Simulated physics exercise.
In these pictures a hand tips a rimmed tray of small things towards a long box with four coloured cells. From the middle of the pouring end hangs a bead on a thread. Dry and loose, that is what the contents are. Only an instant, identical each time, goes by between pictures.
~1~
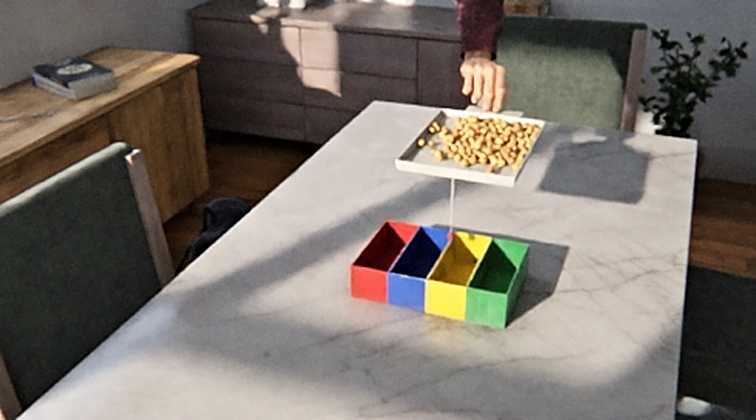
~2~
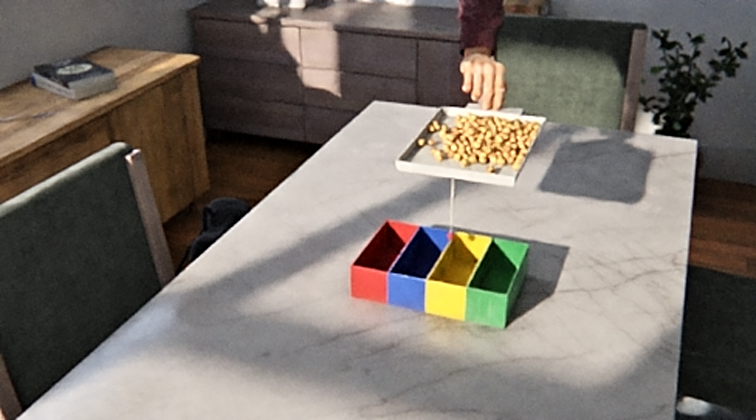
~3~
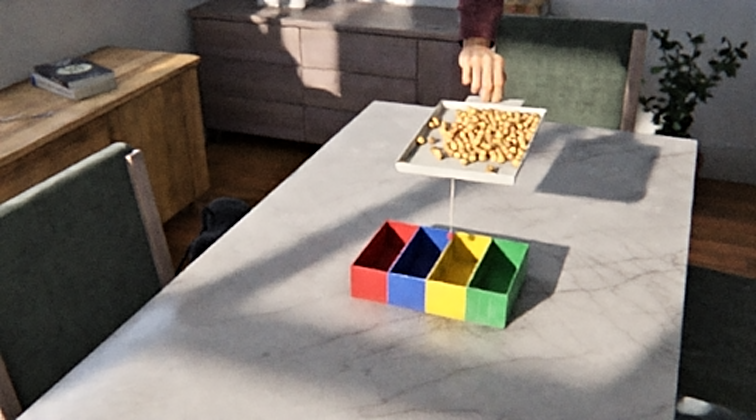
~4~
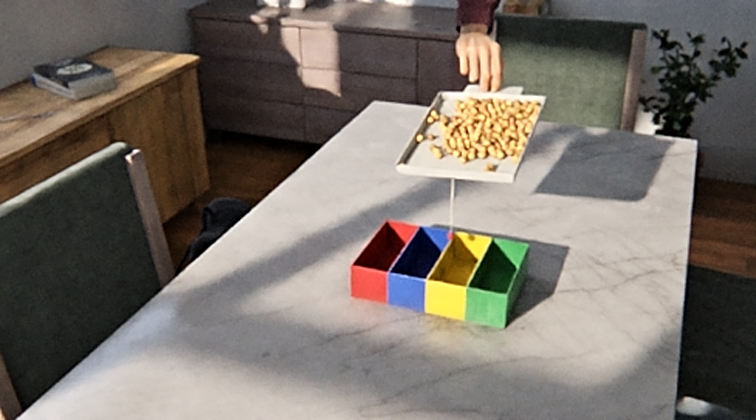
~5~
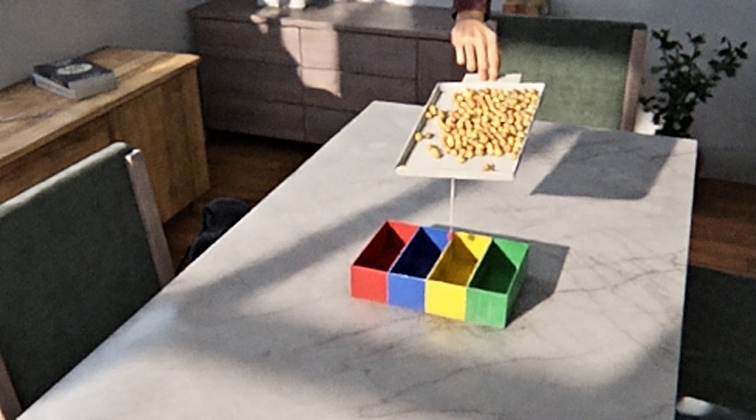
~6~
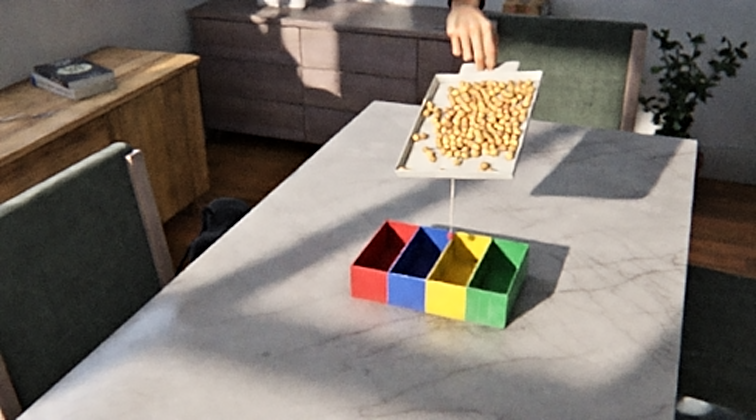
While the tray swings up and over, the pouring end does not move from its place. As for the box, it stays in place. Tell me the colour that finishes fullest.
It's red.
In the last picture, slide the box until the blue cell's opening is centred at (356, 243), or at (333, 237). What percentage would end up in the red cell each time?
You'd get 0 in a hundred first and 0 in a hundred after that.
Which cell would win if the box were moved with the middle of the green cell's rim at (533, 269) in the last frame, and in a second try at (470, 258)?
The cell in red, then that blue cell.
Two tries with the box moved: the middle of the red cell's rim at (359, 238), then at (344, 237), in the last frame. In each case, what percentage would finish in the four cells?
About 90 and 100 per cent.
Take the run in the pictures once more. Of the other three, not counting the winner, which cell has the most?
Second position is held by the blue cell.
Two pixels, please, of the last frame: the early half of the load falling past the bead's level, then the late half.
Around (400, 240), followed by around (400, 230).
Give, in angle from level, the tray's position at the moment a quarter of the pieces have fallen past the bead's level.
Somewhere near 75°.
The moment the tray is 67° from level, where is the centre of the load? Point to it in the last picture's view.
(424, 165).
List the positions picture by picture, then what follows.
The first frame shows corners of the pouring end at (398, 160) and (514, 177), level; middle of the load at (488, 142), round wooden beads; bead on its thread at (451, 236); red cell at (369, 282); blue cell at (407, 289); yellow cell at (446, 297); green cell at (486, 305).
The second frame shows corners of the pouring end at (397, 160) and (514, 176), level; middle of the load at (488, 141).
The third frame shows corners of the pouring end at (397, 162) and (513, 175), tipped barely, lowest at the left corner; middle of the load at (488, 136).
The fourth frame shows corners of the pouring end at (397, 164) and (513, 174), tipped a little, lowest at the left corner; middle of the load at (487, 129).
The fifth frame shows corners of the pouring end at (396, 167) and (512, 172), tipped clearly, lowest at the left corner; middle of the load at (485, 123).
The sixth frame shows corners of the pouring end at (396, 169) and (511, 171), tipped clearly, lowest at the left corner; middle of the load at (480, 120), nearly all on the move; red cell at (369, 282); blue cell at (407, 289); yellow cell at (446, 297); green cell at (486, 305).
Soon, tray tipped steeply; most on the tray; a small part in the red cell; a stray few in the blue cell; a stray few in the yellow cell; about a quarter falling or outside the box.
A while on, tray tipped past a quarter turn; a small part on the tray; about half in the red cell; about a quarter in the blue cell; a stray few in the yellow cell; about a quarter falling or outside the box.
Towards the end, tray tipped past a quarter turn; about half in the red cell; about a quarter in the blue cell; a small part in the yellow cell; a small part falling or outside the box.
Finally, tray tipped past a quarter turn; about half in the red cell; about a quarter in the blue cell; a small part in the yellow cell; none in the green cell; a small part outside the box.
